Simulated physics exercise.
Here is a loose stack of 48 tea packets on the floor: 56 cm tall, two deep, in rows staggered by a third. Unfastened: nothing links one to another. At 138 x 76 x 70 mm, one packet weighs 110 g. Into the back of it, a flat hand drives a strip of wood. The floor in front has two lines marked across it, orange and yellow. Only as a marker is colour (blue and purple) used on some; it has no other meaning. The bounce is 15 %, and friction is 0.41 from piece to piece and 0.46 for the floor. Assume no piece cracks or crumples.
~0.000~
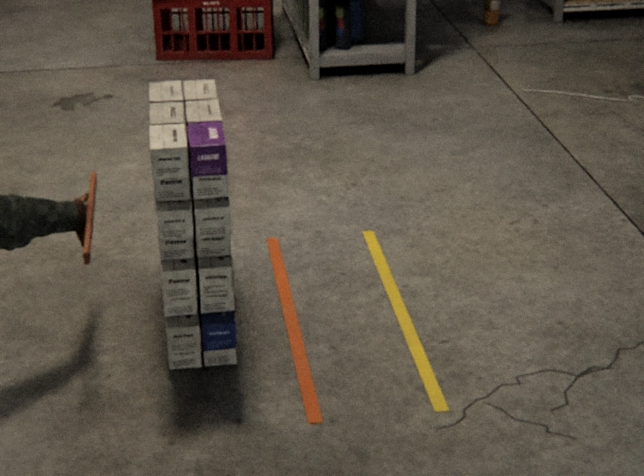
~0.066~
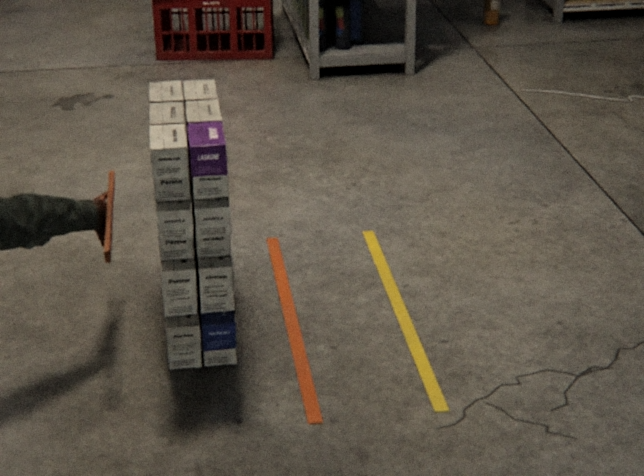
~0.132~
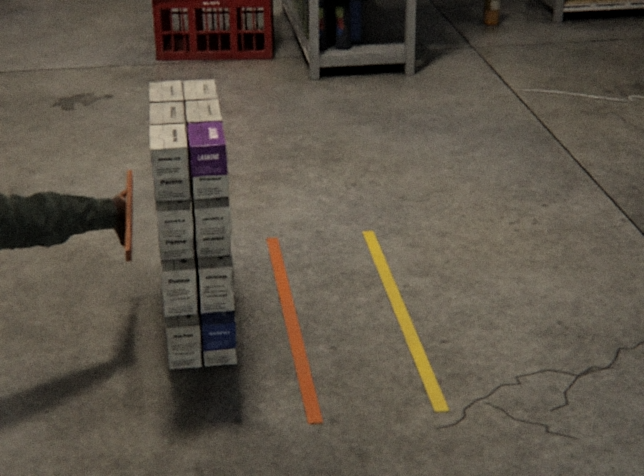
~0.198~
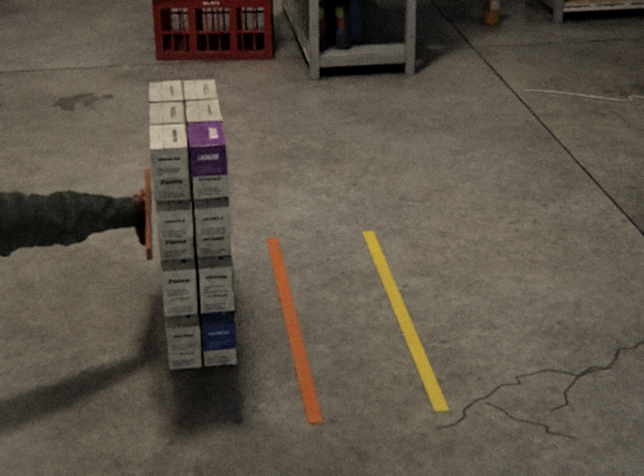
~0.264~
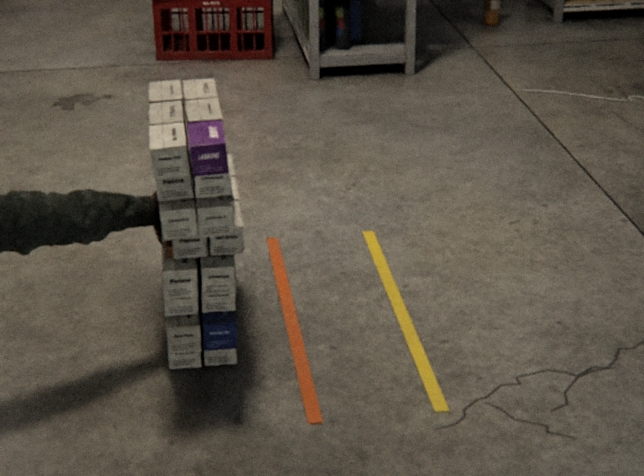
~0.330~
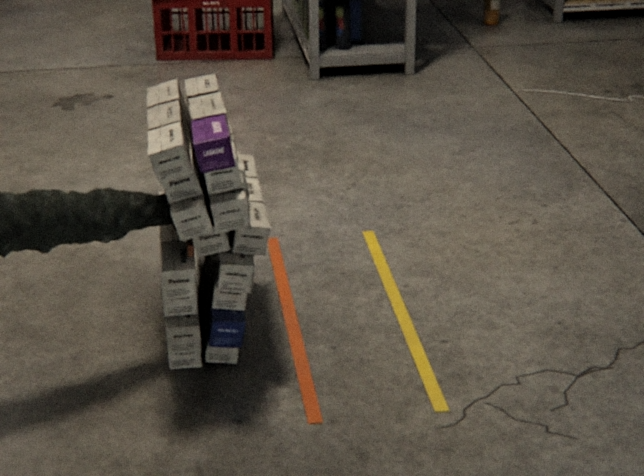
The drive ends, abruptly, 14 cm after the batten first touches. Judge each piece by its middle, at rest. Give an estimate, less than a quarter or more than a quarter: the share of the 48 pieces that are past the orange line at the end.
More than a quarter.
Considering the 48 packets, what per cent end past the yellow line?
Share past the line: Some 10 %.
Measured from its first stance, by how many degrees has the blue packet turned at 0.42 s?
Near 25 degrees from how it began.
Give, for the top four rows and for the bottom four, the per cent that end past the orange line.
I'd put the top at 50 per cent and the bottom at 20 per cent.
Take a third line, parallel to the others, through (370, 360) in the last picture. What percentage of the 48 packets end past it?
Around 15 percent of them.
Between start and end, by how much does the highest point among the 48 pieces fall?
I'd put it at around 20 cm.
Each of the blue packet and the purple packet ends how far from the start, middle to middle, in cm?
Net shift, middle to middle: Blue 18 cm, purple 60 cm.
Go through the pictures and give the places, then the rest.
In the first picture (each place is the centre of the face we see best), batten (87, 259) 15 cm from the stack; orange line, near end, (302, 365); yellow line, near end, (419, 355); blue packet (220, 337); purple packet (209, 161); all in place.
The second picture shows batten (107, 257) 10 cm from the stack; purple packet (209, 161).
The third picture shows batten (128, 256) 58 mm from the stack; purple packet (209, 161).
The fourth picture shows batten (149, 254) 15 mm from the stack; purple packet (209, 161).
The fifth picture shows batten (170, 253) 29 mm in; purple packet (209, 160); 17 have shifted.
The sixth picture shows batten (191, 251) 7 cm in; orange line, near end, (302, 365); yellow line, near end, (419, 355); blue packet (227, 335) tilted 9°; purple packet (215, 156) tilted 9°; steepest lean 14°, the packet at (191, 122); 36 have shifted.
By 0.42 s, none of the 48 packets past the orange line, 35 disturbed; blue packet tilted 25°; purple packet tilted 20°.
By 0.56 s, 8 of the 48 packets past the orange line; blue packet tilted 63°, 28 mm lower; purple packet tilted 45°, 13 cm lower.
By 0.78 s, 15 of the 48 packets past the orange line; purple packet on its side; blue packet on its side.
When it is over (1.6 s), 17 of the 48 packets past the orange line; purple packet on its side; blue packet on its side. That is 35 per cent. In pixels of the last frame, middles, purple packet near (366, 361), blue packet near (293, 341).
